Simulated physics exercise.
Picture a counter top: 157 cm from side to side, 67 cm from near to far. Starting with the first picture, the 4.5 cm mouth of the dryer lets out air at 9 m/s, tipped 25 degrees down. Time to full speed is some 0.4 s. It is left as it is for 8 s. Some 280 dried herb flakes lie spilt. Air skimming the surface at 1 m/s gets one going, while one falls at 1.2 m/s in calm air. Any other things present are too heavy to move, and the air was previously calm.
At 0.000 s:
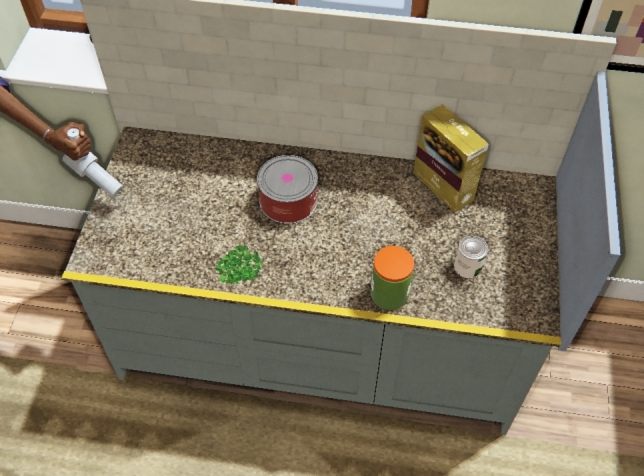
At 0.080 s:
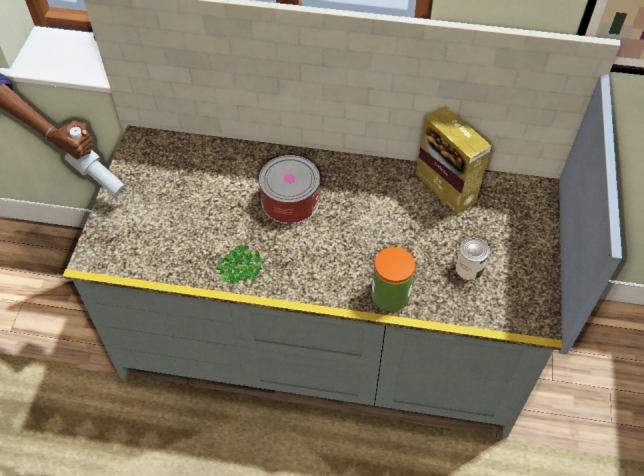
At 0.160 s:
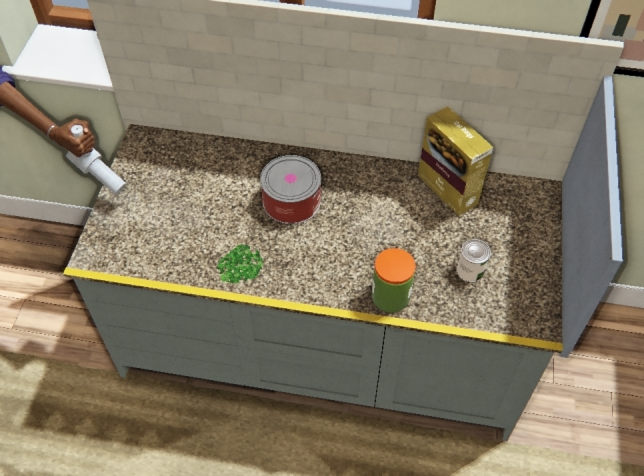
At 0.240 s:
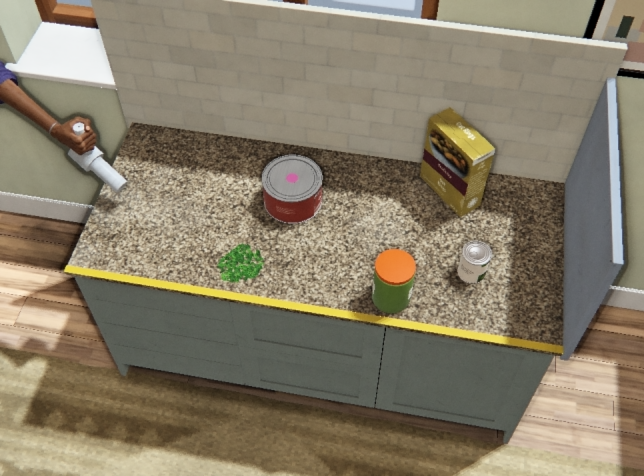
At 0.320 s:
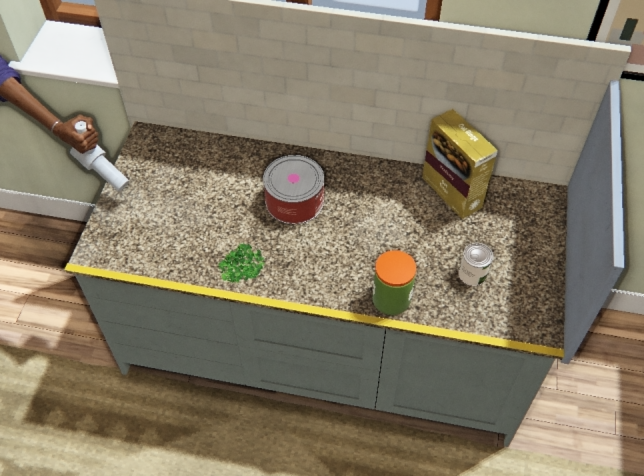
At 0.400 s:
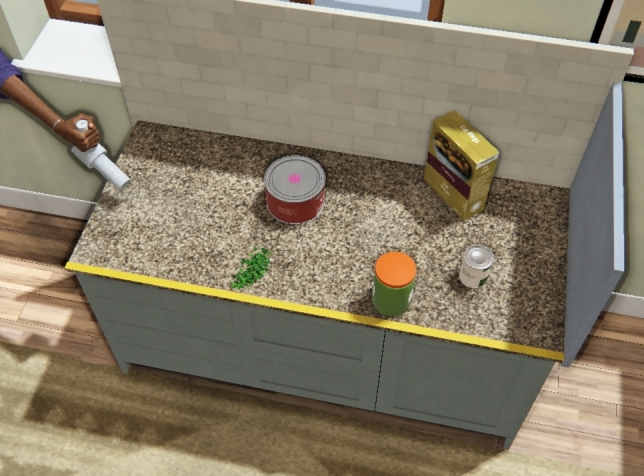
A brown arm reaches in from the left, holding a pale nozzle over a speckled counter with grey cabinets and a yellow front edge, seen from above. Green flakes lie near the front, with a red tin behind them, an orange-lidded green jar, a small pale can and a yellow box rightward. The view drifts very slightly, then the flakes shift rightward into a narrower, slanting patch.
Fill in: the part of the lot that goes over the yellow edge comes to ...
Over a quarter.
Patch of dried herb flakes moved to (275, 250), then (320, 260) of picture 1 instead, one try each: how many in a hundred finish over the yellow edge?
In that order: 30 %, 15 %.
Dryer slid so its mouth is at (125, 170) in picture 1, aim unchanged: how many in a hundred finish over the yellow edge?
Near 100 per cent.
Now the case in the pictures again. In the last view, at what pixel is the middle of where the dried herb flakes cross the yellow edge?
Midpoint of crossings, approx. (324, 316).
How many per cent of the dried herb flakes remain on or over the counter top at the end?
Close to 10 in a hundred are still there.
After 1.6 s, 14 % are on the move or not yet settled, 85 % are over the yellow edge.
After 2.6 s, 12 % are on the move or not yet settled, 86 % are over the yellow edge.
After 4.4 s, 10 % are on the move or not yet settled, 88 % are over the yellow edge.
After 8.0 s, at the end, 90 % are over the yellow edge.
